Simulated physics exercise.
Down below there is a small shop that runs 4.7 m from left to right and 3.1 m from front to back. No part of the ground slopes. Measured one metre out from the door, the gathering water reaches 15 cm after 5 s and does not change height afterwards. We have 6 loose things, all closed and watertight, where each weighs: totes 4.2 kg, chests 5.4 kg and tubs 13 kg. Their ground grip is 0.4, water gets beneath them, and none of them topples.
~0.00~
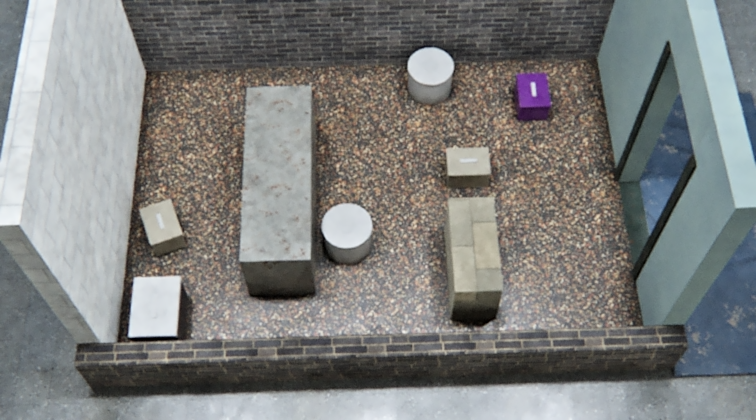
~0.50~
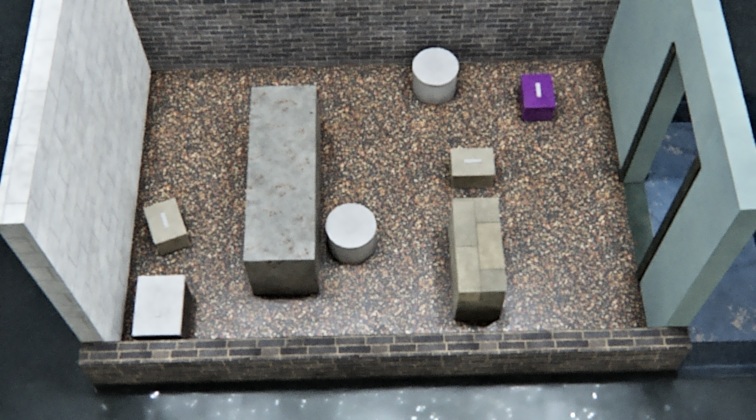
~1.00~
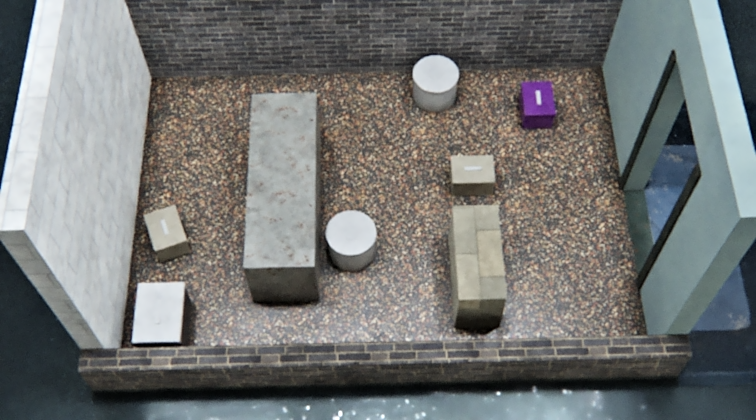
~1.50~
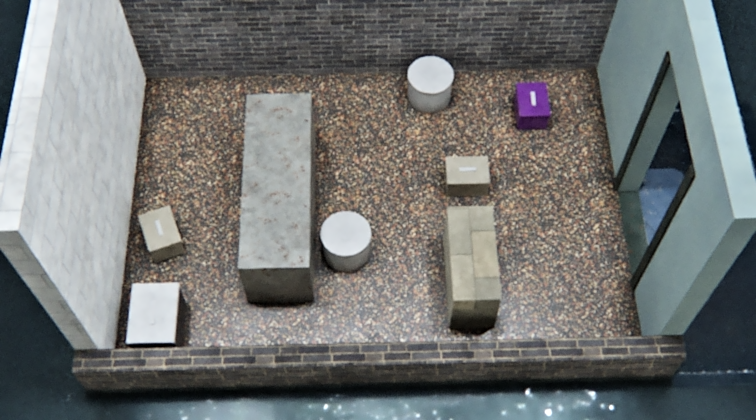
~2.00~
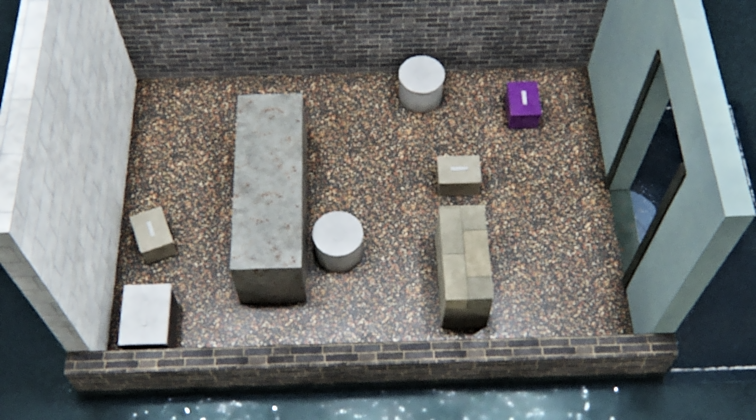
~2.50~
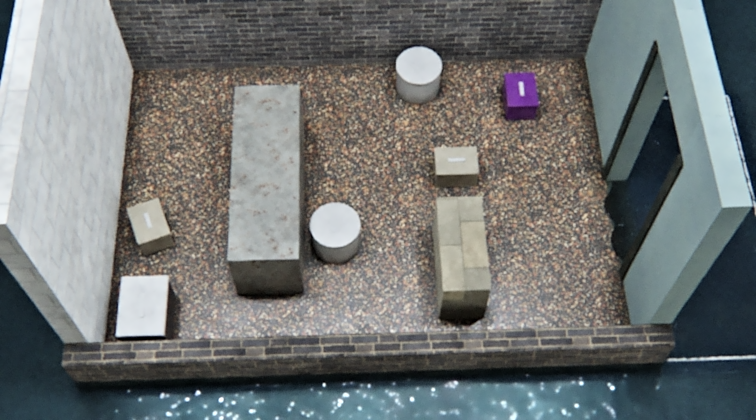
A small roofless shop with a speckled brown floor, pale side walls and a dark brick back wall is seen from high in front. A long grey block stands left of centre near two white tubs, with a tan block, small beige boxes, a white cube and a purple box around it. Dark, glinting water spreads outside the walls while the view sways slightly and everything inside stays still.
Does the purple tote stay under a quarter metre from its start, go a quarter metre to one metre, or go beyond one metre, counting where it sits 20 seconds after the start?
Result: A modest displacement.
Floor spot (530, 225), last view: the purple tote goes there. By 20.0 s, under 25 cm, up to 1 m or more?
What happens is it gets pushed a long way.
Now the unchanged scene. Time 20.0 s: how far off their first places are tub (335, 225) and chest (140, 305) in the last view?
In that order: 30 cm, 80 cm.
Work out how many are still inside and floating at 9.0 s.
Just then, the number is 1.
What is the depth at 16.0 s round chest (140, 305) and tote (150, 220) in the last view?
First roughly 9 cm, second roughly 6 cm.
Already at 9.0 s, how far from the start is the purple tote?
It has shifted about 0 cm.
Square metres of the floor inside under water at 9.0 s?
I'd estimate close to 10.5 m2.
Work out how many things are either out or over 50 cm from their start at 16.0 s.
The answer is 3.
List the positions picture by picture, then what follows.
The purple tote at (534, 90), on the bottom; 0.0 m2 under water; 0 of 6 have shifted, in the first picture.
The purple tote at (538, 90) rests on the ground; 0.0 m2 under water; 0 of 6 have shifted, in the second picture.
The purple tote at (538, 98) rests on the ground; water covers 0.0 m2; 0 of 6 have shifted, in the third picture.
The purple tote at (533, 99), on the bottom; 0.0 m2 under water; 0 of 6 have shifted, in the fourth picture.
The purple tote at (524, 98) rests on the ground; water covers 0.0 m2; 0 of 6 have shifted, in the fifth picture.
The purple tote at (521, 89), on the bottom; water covers 0.0 m2; 0 of 6 have shifted, in the sixth picture.
After 4.0 s the purple tote is near (521, 89), 0.0 m from its start, aground; 0 afloat.
After 9.0 s the purple tote is near (521, 89), 0.0 m from its start, aground; 1 afloat.
After 16.0 s the purple tote is near (546, 91), 0.2 m from its start, afloat; 4 afloat.
After 20.0 s the purple tote is near (570, 98), 0.5 m from its start, afloat; 5 afloat.
